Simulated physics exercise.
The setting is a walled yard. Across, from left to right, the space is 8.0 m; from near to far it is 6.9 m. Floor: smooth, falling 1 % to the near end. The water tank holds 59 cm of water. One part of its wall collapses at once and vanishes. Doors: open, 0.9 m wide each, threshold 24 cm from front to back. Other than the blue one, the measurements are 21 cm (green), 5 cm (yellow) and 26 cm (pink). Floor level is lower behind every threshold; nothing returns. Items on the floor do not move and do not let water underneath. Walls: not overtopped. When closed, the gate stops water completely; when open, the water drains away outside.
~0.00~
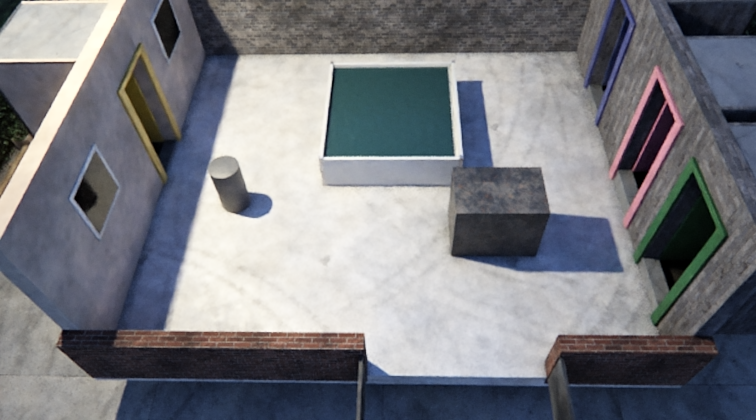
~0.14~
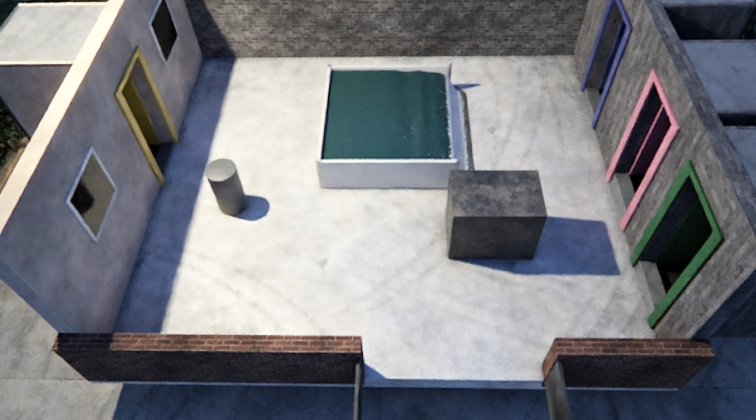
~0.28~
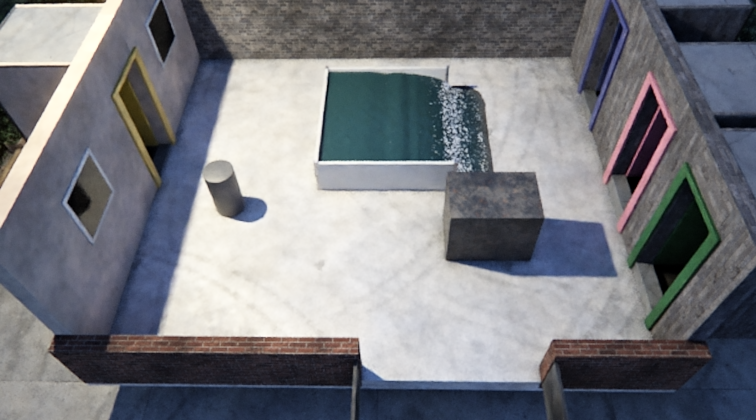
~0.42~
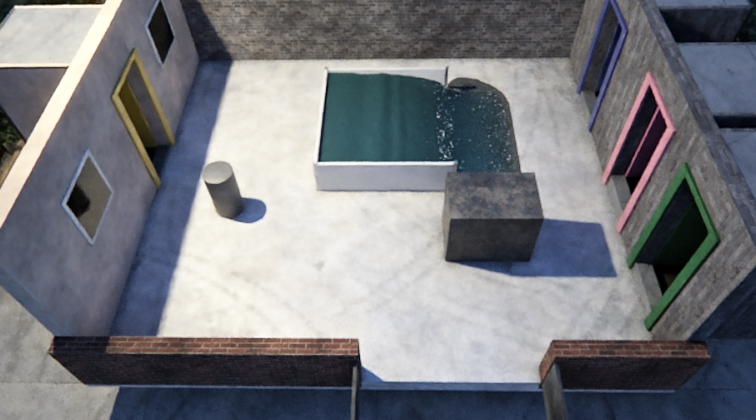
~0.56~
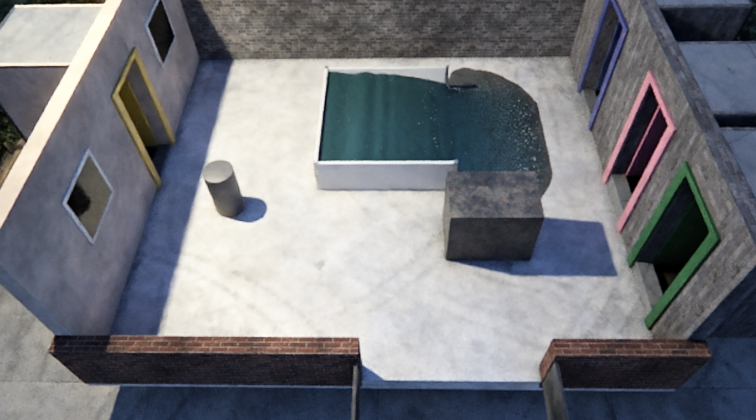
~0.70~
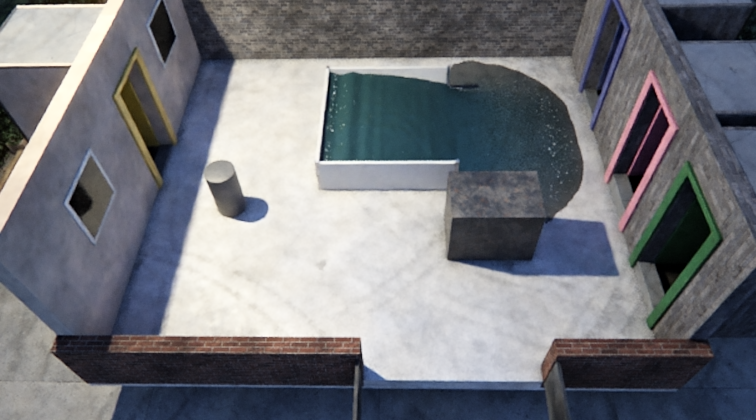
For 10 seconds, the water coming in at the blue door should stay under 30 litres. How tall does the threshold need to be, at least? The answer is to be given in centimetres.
Close to 27 cm is just enough.
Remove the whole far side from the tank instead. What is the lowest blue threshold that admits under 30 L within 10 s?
Estimate: Near 14.5 cm.
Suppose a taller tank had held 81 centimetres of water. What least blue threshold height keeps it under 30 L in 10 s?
Roughly 40 centimetres.
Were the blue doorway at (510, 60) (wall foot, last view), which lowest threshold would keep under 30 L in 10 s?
Roughly 14.5 cm.
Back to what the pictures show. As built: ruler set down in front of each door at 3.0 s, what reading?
Depth (cm): Green 13 / yellow 0 / pink 26 / blue 29.
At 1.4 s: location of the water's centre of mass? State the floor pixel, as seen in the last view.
The water's centre is at about (443, 138).
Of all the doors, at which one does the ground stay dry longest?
The answer is the yellow door.
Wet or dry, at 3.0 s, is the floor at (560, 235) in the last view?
At that moment it's submerged.
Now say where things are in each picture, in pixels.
Still water, 59 cm deep, in the water tank at (391, 110); the blue door at (606, 63) is dry, in the first frame.
The front is at a hidden place, 0.3 m from the gap at (451, 128); 0.6 m2 of floor is wet, 59 cm left at the back, in the second frame.
The gap is at (448, 131), the front 0.7 m out at a hidden place; the back of the water tank holds 59 cm, in the third frame.
The gap is at (447, 133), the front 1.2 m out at a hidden place; the back of the water tank holds 59 cm, in the fourth frame.
The front is at (547, 175), 1.7 m from the gap at (447, 132); 5.4 m2 of floor is wet, 59 cm left at the back, in the fifth frame.
Water pours out at (449, 132) and has run 2.3 m, to (574, 143); about 6 cm deep outside, 55 cm at the back; 0.5 m in a straight line remain to the blue door at (601, 68), in the sixth frame.
After 1.4 s water covers 25 % of the floor, deepest (38 cm) near (593, 143); 22 cm at the blue door, 29 litres in over its 14 cm threshold.
After 3.0 s water covers 30 % of the floor, deepest (32 cm) near (570, 63); 29 cm at the blue door, 190 litres in over its 14 cm threshold.
After 10.0 s water covers 95 % of the floor, deepest (14 cm) near (138, 256); 4 cm at the blue door, 264 litres in over its 14 cm threshold.
At the blue door as built, the water arrived by 0.8 s and peaked near 33 cm at 2.2 s.
Run again over the same 10 s with other heights there, 71 litres in over 23.5 cm, 6 litres over 32 cm. The limit of 30 litres is kept from about 27 cm up.
